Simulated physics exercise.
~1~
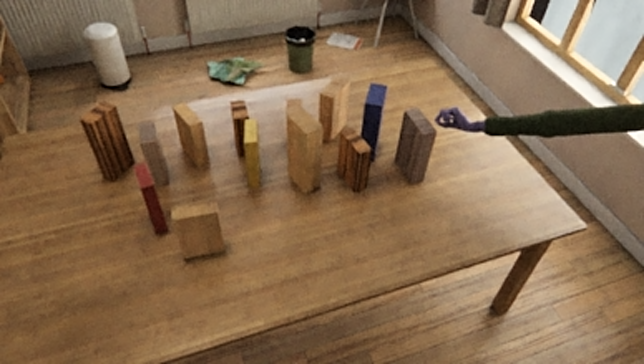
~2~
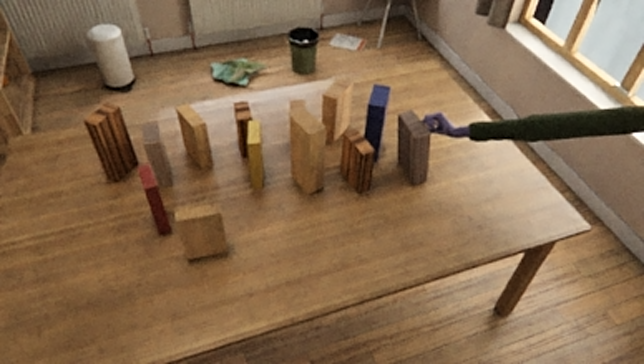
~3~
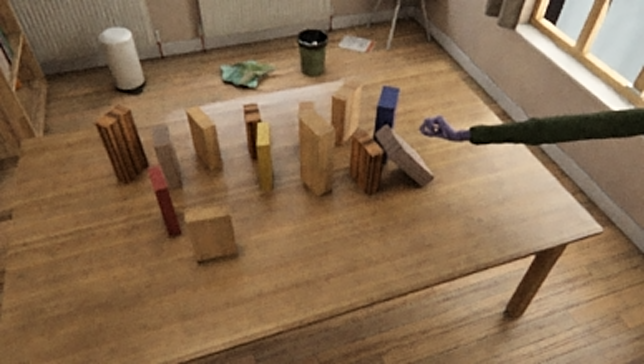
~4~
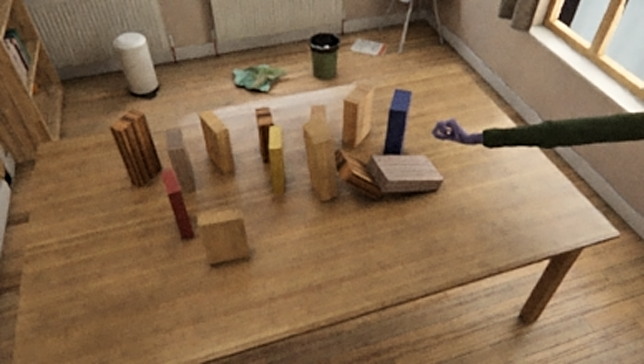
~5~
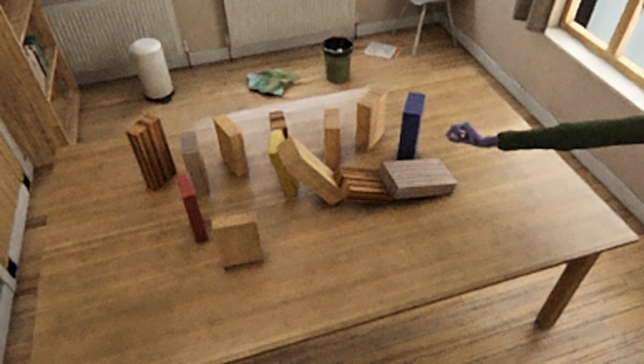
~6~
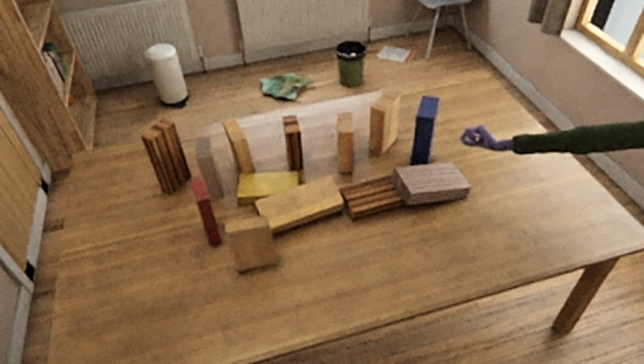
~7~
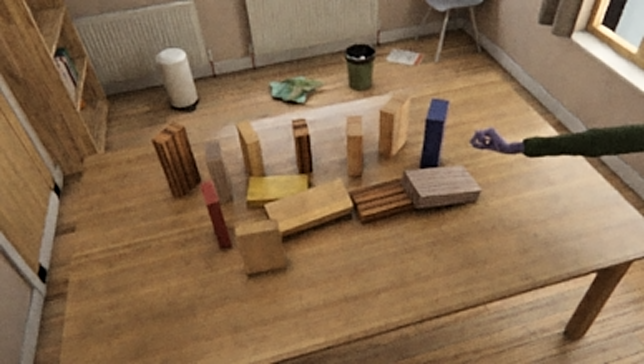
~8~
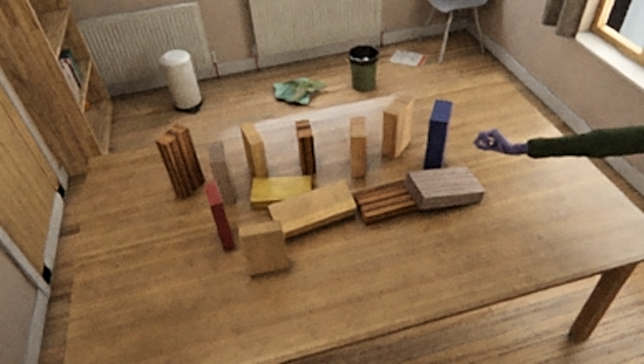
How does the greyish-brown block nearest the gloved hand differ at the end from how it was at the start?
At the start it stands upright near the right end of the group, but at the end it lies on its side on the table.
